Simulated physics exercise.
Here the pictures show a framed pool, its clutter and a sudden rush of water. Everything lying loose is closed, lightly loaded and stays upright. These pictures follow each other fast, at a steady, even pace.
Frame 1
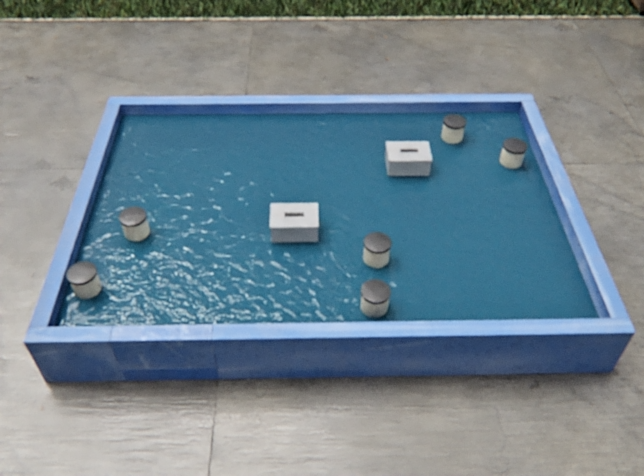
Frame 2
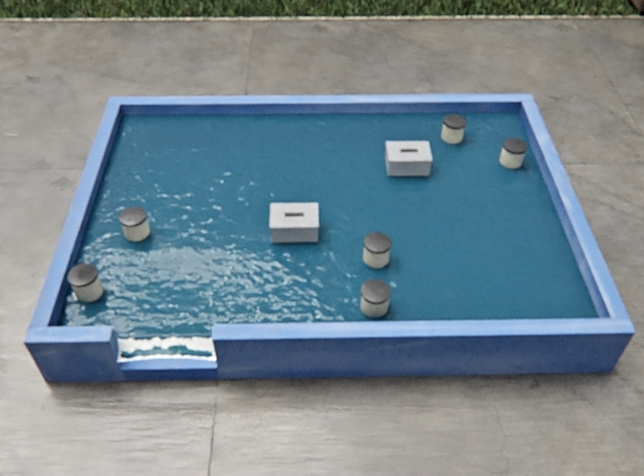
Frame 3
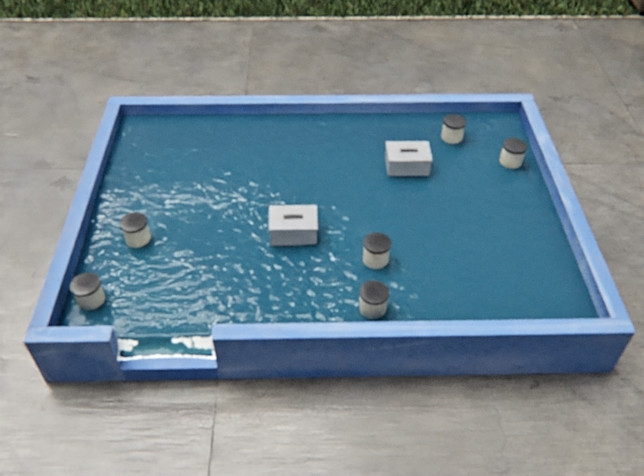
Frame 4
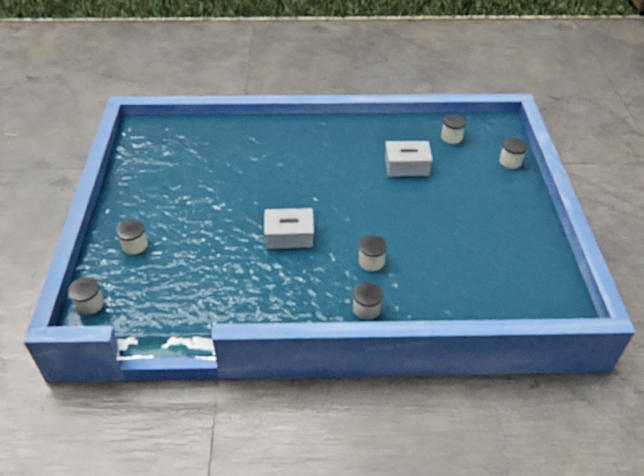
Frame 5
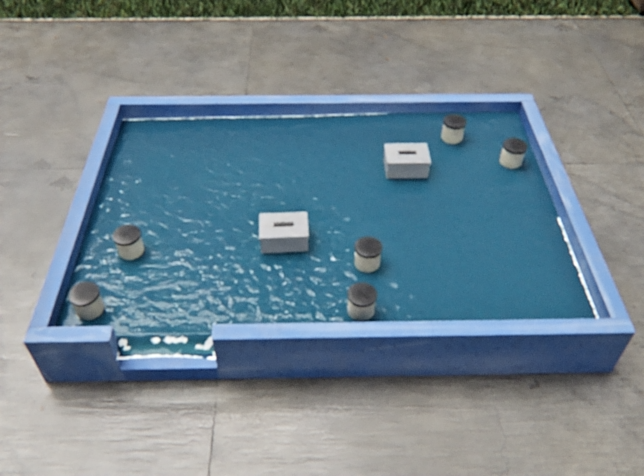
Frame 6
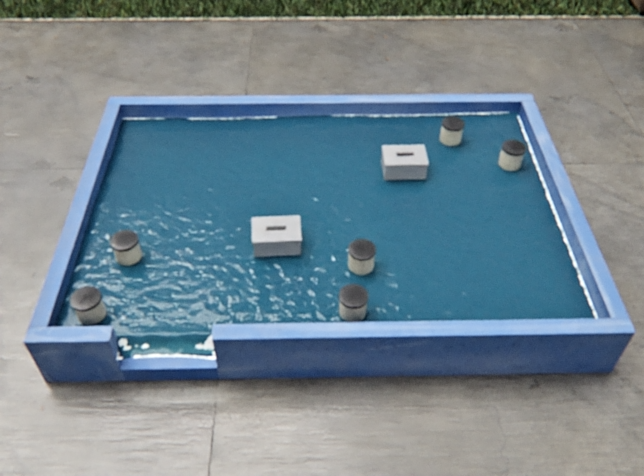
The footage shows closed pails and two pale boxes floating in a blue-framed pool; a gap opens in the front wall near the left, water rushes through it, and several floating objects drift slightly toward the front and left.
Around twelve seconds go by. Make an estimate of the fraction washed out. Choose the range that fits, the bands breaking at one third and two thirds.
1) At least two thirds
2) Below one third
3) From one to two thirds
From one to two thirds (3).
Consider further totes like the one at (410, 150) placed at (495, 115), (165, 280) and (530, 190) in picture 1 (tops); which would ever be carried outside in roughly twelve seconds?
First copy doesn't escape, second copy escapes, third copy doesn't escape.
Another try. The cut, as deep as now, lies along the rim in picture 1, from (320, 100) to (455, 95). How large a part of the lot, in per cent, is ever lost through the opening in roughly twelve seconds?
I'd put it near 40 per cent.
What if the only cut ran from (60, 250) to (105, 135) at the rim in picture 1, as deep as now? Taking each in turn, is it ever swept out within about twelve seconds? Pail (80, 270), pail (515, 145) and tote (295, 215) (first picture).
Outcome for each, in the order asked: Flushed / not flushed / flushed.
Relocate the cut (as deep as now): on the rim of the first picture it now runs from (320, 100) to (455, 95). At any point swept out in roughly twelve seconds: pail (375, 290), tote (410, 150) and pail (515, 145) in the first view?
Remains, escapes, escapes.
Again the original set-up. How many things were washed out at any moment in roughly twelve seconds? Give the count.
It adds up to 3.
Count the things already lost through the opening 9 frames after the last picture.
The count is 1.
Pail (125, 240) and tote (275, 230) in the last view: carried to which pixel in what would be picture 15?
Approximately (124, 295) for one, (235, 262) for the other.
A moment on, 0 of 8 are out; 8 afloat.
Next, 1 of 8 are out; 7 afloat.
Later, 2 of 8 are out; 6 afloat.
In the end, 3 of 8 are out; 5 afloat.
